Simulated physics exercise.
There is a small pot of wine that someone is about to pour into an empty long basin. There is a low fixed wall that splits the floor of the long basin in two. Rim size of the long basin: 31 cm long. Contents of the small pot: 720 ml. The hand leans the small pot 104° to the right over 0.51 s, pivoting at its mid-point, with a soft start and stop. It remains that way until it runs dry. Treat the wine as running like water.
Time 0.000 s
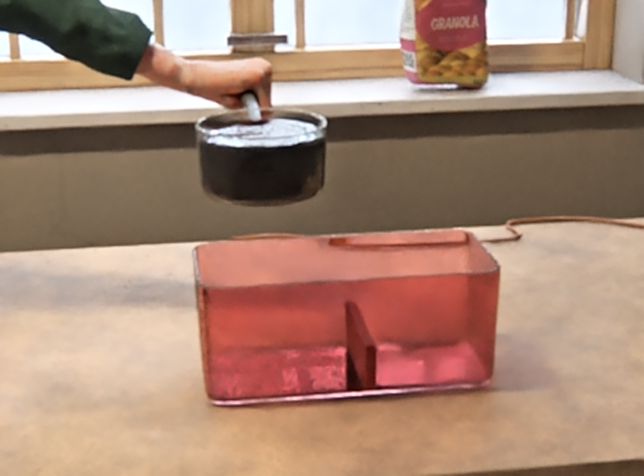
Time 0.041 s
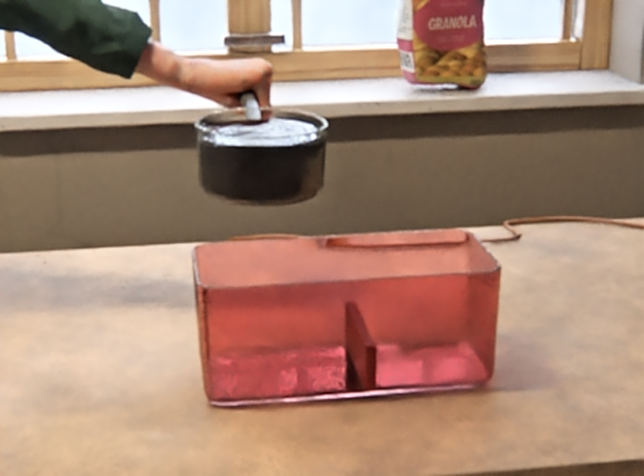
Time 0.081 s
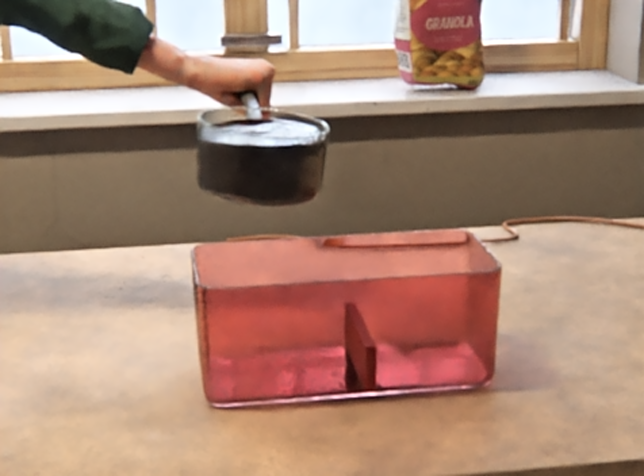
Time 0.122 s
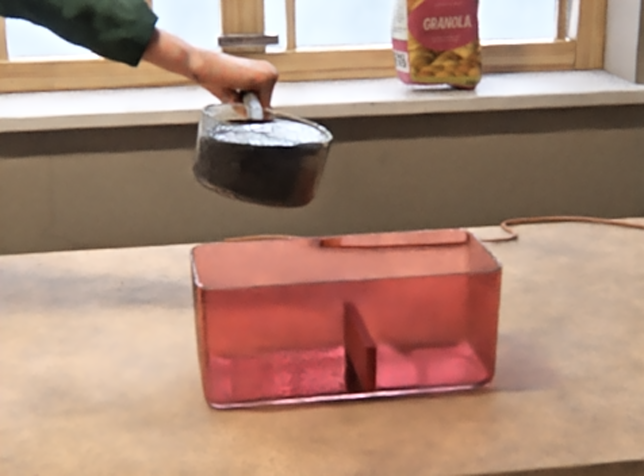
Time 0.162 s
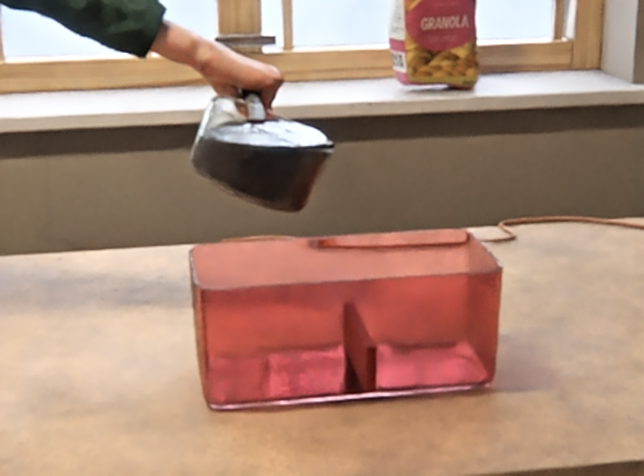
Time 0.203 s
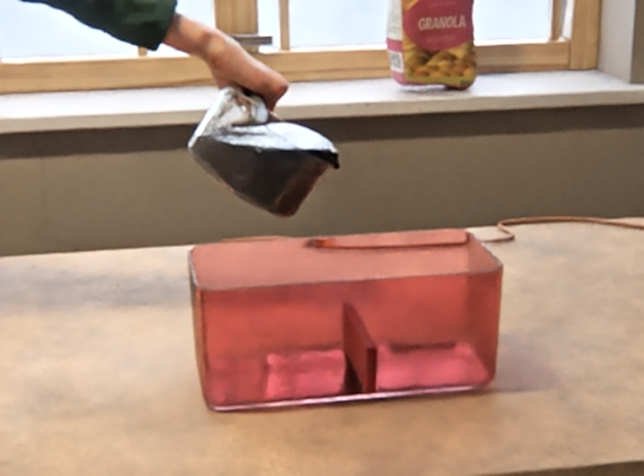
On a table by a window, a hand holds a small pot of dark liquid above a long reddish see-through basin with a low dividing wall, then leans the pot steadily to the right until it is steeply tilted.
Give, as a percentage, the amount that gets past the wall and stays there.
Past the wall: About 56 %.
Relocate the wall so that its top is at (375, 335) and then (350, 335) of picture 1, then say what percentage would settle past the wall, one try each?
In turn about 40 and 70 per cent.
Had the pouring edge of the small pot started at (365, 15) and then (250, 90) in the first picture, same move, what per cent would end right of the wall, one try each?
Roughly 80 per cent the first time and 10 per cent the second.
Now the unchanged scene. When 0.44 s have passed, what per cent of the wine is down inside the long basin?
Close to 40 in a hundred.
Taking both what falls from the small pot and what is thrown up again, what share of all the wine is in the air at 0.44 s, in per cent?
I'd put it at about 36 percent.
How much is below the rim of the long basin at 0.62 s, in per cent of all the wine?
My estimate is about 90 percent.
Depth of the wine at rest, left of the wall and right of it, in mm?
Left roughly 14 mm; right roughly 24 mm.
Then, 0.44 s in, the tilt is 100° and 24 per cent is still to pour, 5 is left of the wall and 35 right of it.
Then, 0.62 s in, the tilt is 104° and 5 per cent is still to pour, 25 is left of the wall and 65 right of it.
Then, 0.81 s in, the tilt is 104° and 1 per cent is still to pour, 40 is left of the wall and 58 right of it.
Then, 1.01 s in, the tilt is 104° and 0 per cent is still to pour, 42 is left of the wall and 57 right of it.
Finally, 43 per cent lies left of the wall, 56 right of it and 1 outside.
